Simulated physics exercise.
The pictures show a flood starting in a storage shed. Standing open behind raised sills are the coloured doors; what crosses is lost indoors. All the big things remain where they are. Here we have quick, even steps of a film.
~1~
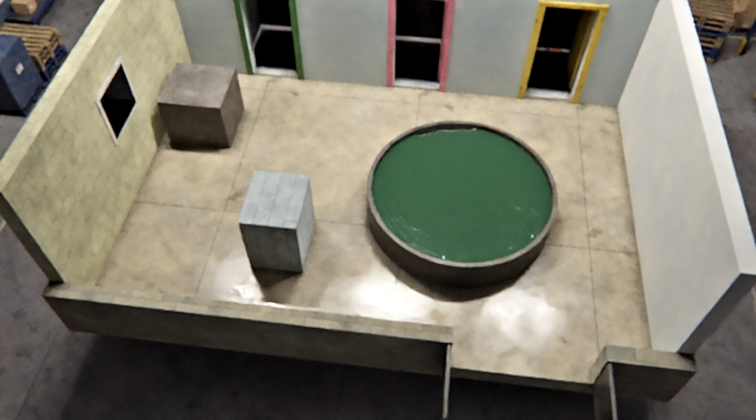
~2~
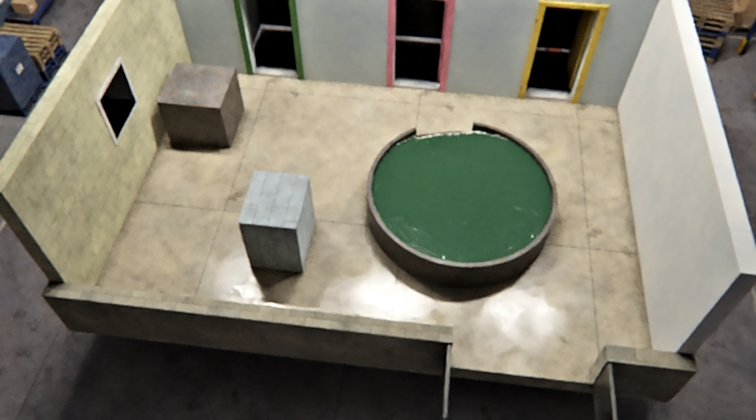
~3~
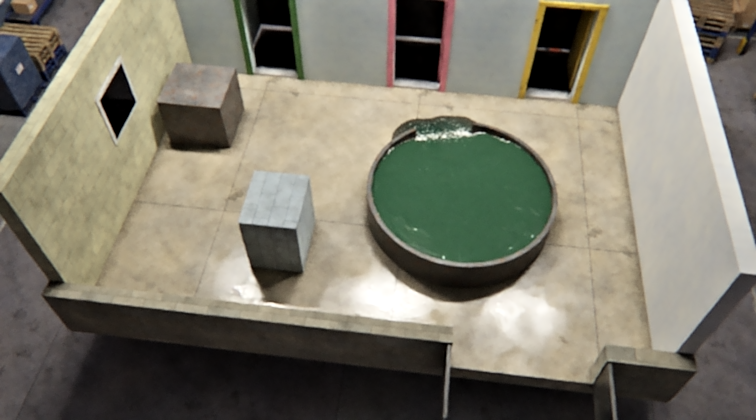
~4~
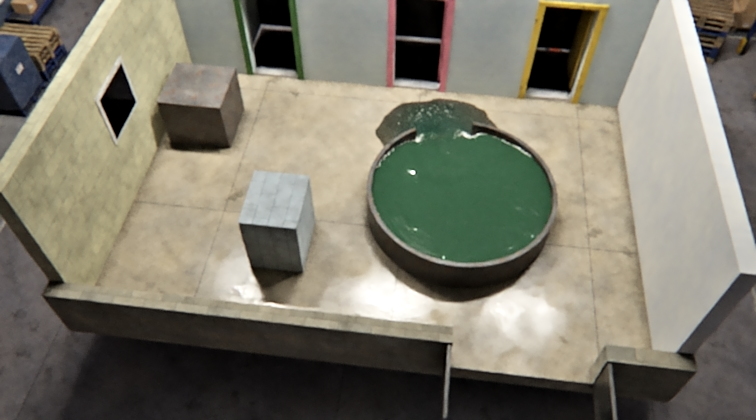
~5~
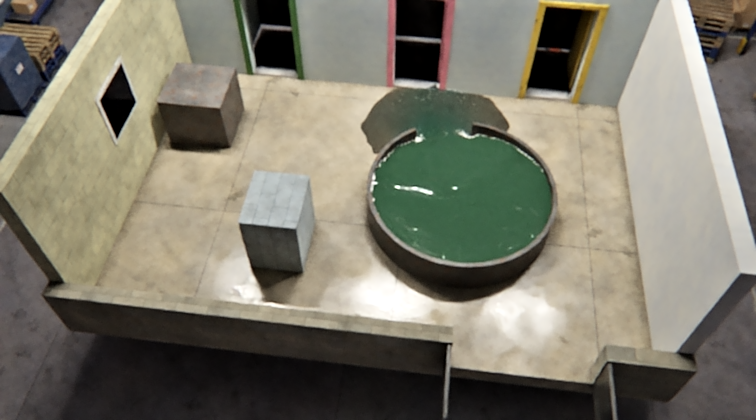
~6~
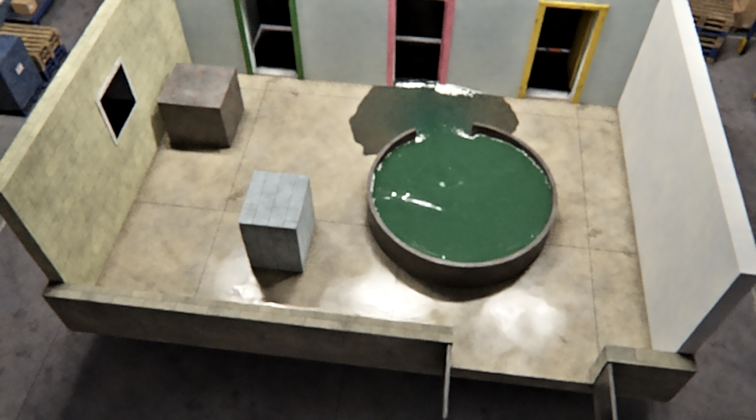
Green water poured out through a gap that opened in the far side of the round pool, then spread across the floor in a widening puddle toward the wall with the coloured doors.
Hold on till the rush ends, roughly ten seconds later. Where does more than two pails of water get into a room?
One by one: The green door sees more than two pails, the pink door sees more than two pails, the yellow door sees two pails or less.
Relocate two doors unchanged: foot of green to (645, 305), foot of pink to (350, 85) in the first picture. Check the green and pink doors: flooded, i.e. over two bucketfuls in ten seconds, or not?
Outcome - green: Comes in under it, pink: Breaks the limit.
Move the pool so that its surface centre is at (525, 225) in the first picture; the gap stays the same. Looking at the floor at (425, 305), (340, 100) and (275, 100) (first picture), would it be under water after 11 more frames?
I'd call them still dry, watered and still dry, in the order asked.
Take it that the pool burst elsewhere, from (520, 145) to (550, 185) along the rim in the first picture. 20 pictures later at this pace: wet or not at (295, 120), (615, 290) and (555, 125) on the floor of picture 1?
Respectively: Parched, drenched and drenched.
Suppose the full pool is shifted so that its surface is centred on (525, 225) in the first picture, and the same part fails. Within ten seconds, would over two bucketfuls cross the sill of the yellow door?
By my reckoning, the yellow one runs past the limit.
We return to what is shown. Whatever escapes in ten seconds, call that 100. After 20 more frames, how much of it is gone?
My guess would be around 45 percent.
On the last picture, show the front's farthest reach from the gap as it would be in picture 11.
Close to (299, 82), I think.
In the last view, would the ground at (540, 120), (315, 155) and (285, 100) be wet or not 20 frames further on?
First spot inundated, second not wet, third inundated.
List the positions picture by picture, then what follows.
The first frame shows the pool at (461, 190) is whole and still.
In the second frame, the front is at a hidden place, out from the gap on the pool's far side.
In the third frame, the front is at (403, 128), out from the gap on the pool's far side.
In the fourth frame, water pours out on the pool's far side and has run to (403, 108).
In the fifth frame, the front is at (405, 89), out from the gap on the pool's far side.
In the sixth frame, water pours out on the pool's far side and has run to (381, 87).
A moment on, water covers 10 % of the floor; the green door not reached, the pink door over two buckets in, the yellow door wet at the sill, nothing in.
Next, water covers 20 % of the floor; the green door wet at the sill, nothing in, the pink door far over two buckets in, the yellow door wet at the sill, nothing in.
Then, water covers 35 % of the floor; the green door wet at the sill, nothing in, the pink door far over two buckets in, the yellow door wet at the sill, nothing in.
Later, water covers 65 % of the floor; the green door under two buckets in, the pink door far over two buckets in, the yellow door wet at the sill, nothing in.
In the end, water covers 90 % of the floor; the green door over two buckets in, the pink door far over two buckets in, the yellow door wet at the sill, nothing in.
